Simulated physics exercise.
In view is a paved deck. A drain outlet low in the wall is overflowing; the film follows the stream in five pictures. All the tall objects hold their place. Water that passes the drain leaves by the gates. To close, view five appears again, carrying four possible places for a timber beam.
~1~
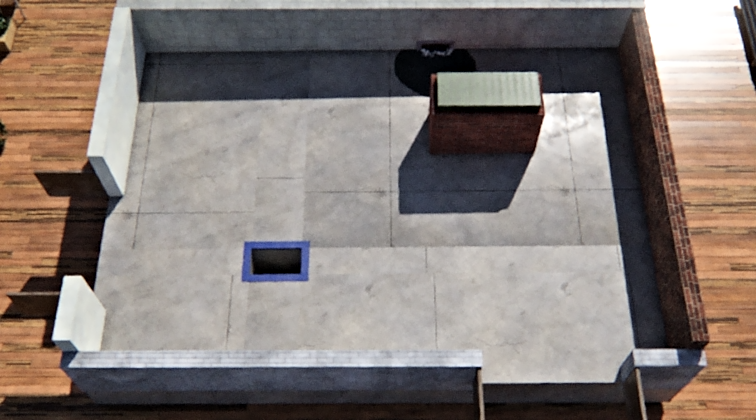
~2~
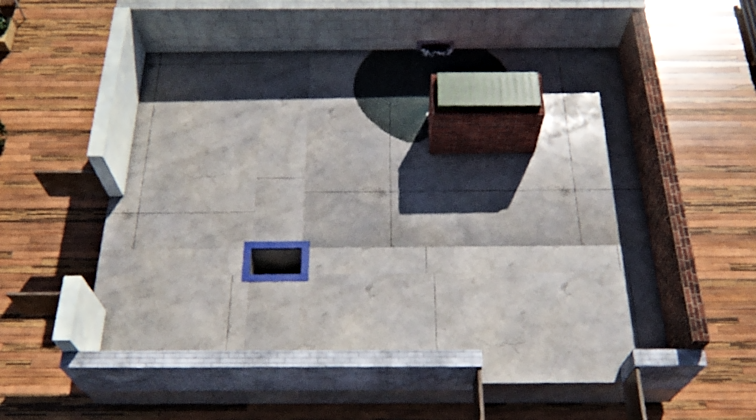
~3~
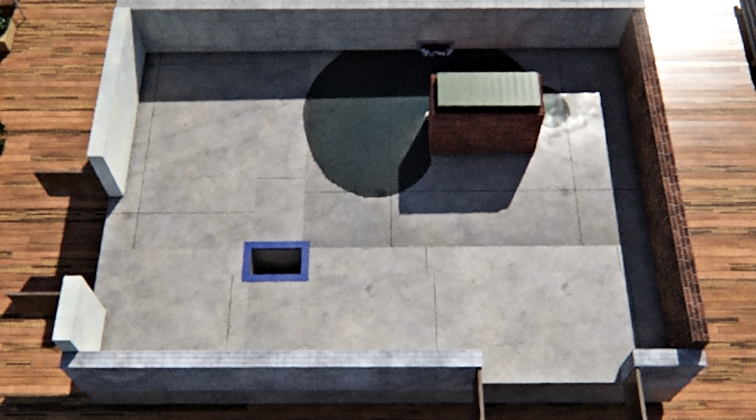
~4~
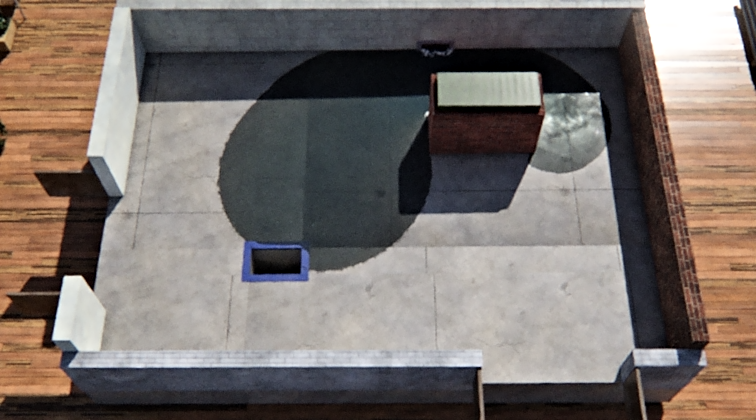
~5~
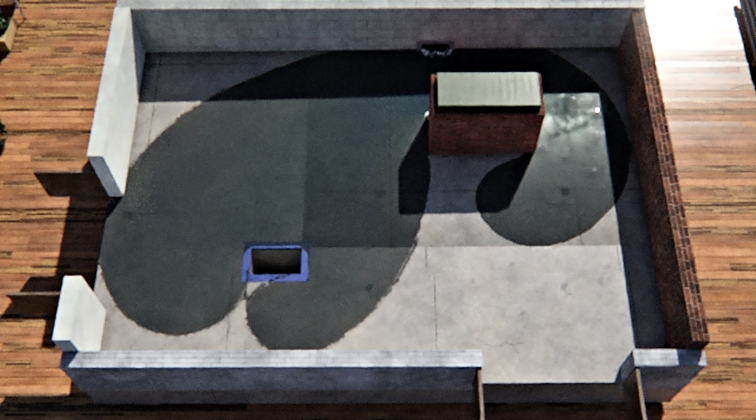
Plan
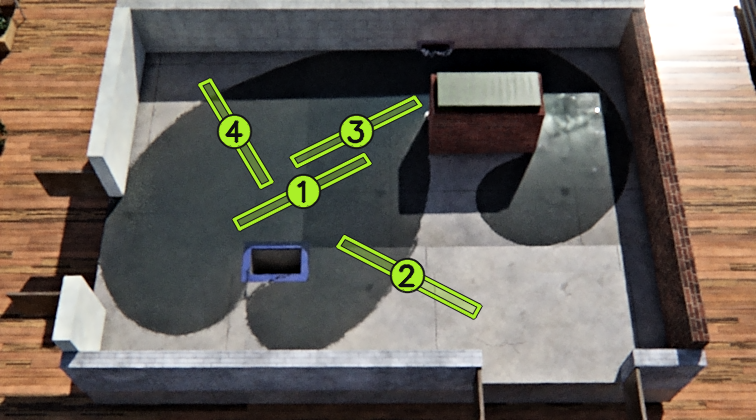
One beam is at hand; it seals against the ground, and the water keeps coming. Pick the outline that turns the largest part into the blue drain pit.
I would pick place 4.
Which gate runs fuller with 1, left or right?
The left one.
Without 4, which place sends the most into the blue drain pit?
That would be 2.
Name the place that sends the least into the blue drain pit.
It is 1.
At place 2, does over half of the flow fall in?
No.
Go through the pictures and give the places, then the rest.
Outfall at (435, 45); blue drain pit at (276, 261); open gate at (115, 251); open gate at (548, 367); front seen at (398, 63), 2 % of the ground wet; blue drain pit still dry, in the first picture.
Front seen at (406, 134), 8 % of the ground wet; blue drain pit still dry, in the second picture.
Front seen at (374, 193), 16 % of the ground wet; blue drain pit still dry, in the third picture.
Front seen at (236, 220), 31 % of the ground wet; blue drain pit still dry, in the fourth picture.
Front seen at (114, 287), 53 % of the ground wet; blue drain pit taking water, in the fifth picture.
On the marked copy, 1 from (236, 224) to (366, 159); 2 from (341, 241) to (476, 311); 3 from (294, 161) to (417, 101); 4 from (205, 82) to (266, 184).
If 1 is chosen, about 12 % of the stream goes into the blue drain pit, about 86 % out by the gates.
If 2 is chosen, about 29 % of the stream goes into the blue drain pit, about 69 % out by the gates.
If 3 is chosen, about 18 % of the stream goes into the blue drain pit, about 80 % out by the gates.
If 4 is chosen, about 39 % of the stream goes into the blue drain pit, about 59 % out by the gates.
